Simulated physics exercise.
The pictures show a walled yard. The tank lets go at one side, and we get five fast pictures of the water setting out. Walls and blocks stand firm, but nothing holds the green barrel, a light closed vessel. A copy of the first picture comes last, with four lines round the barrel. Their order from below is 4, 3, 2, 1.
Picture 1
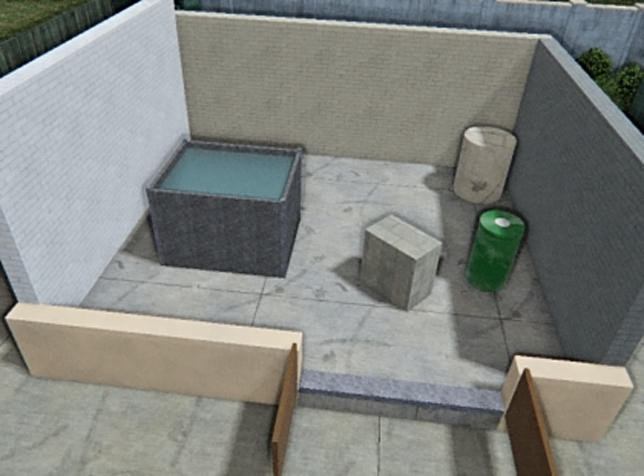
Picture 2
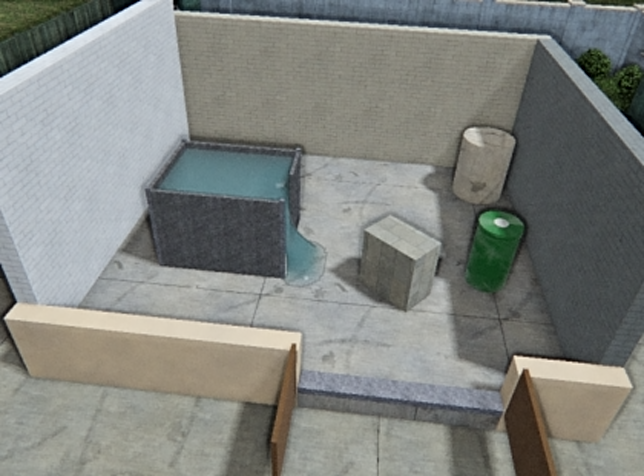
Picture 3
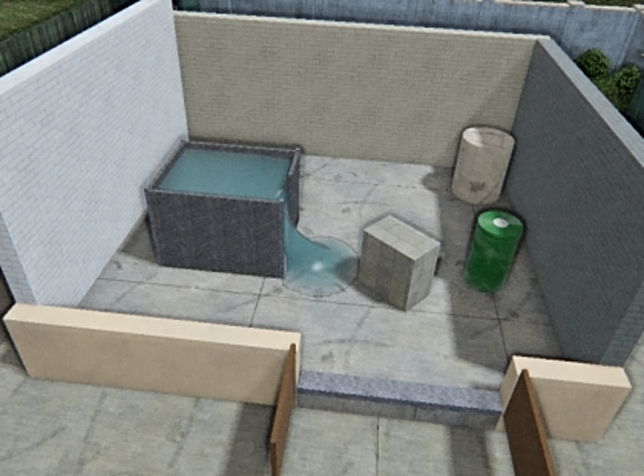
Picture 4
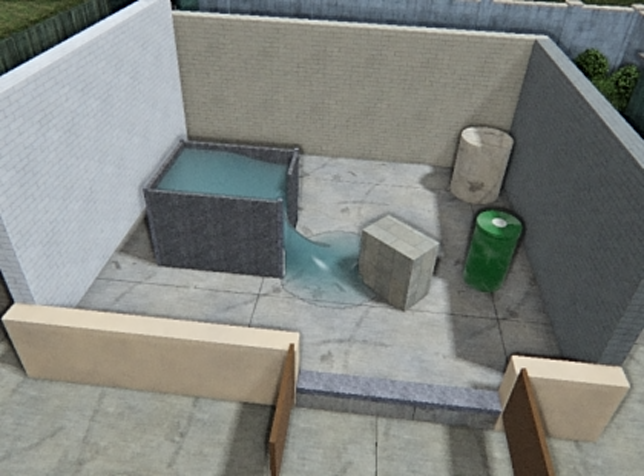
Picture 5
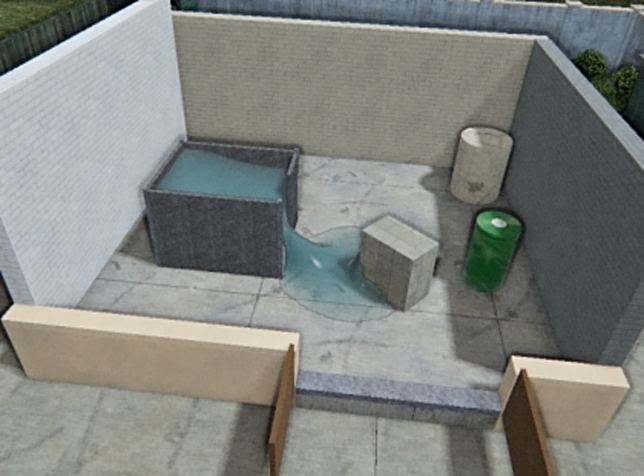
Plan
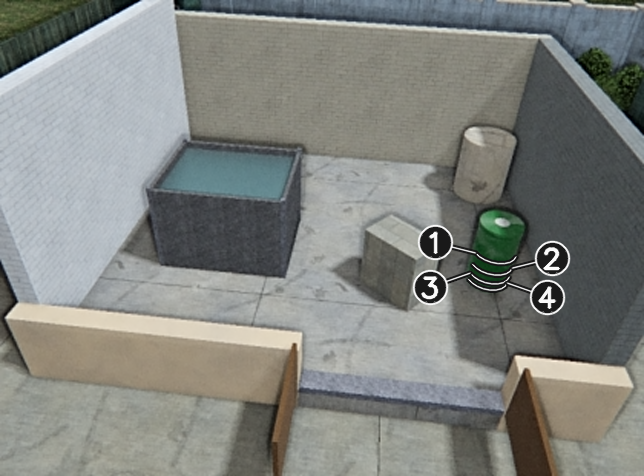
Water pours from the right side of a dark tank and spreads around a concrete block.
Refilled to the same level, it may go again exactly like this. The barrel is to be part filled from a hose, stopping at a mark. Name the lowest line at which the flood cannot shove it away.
That is level 3.
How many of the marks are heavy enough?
Three of the four.
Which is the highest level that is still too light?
Level 4.
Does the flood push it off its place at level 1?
No, not at all.
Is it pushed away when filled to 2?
No, not at all.
In white, 1 at (498, 263); 2 at (494, 275); 3 at (491, 283); 4 at (489, 290); from the bottom up 4, 3, 2, 1.
If 1 is chosen, it does not move.
If 2 is chosen, it does not move.
If 3 is chosen, it does not move.
If 4 is chosen, it is pushed about its own width away.
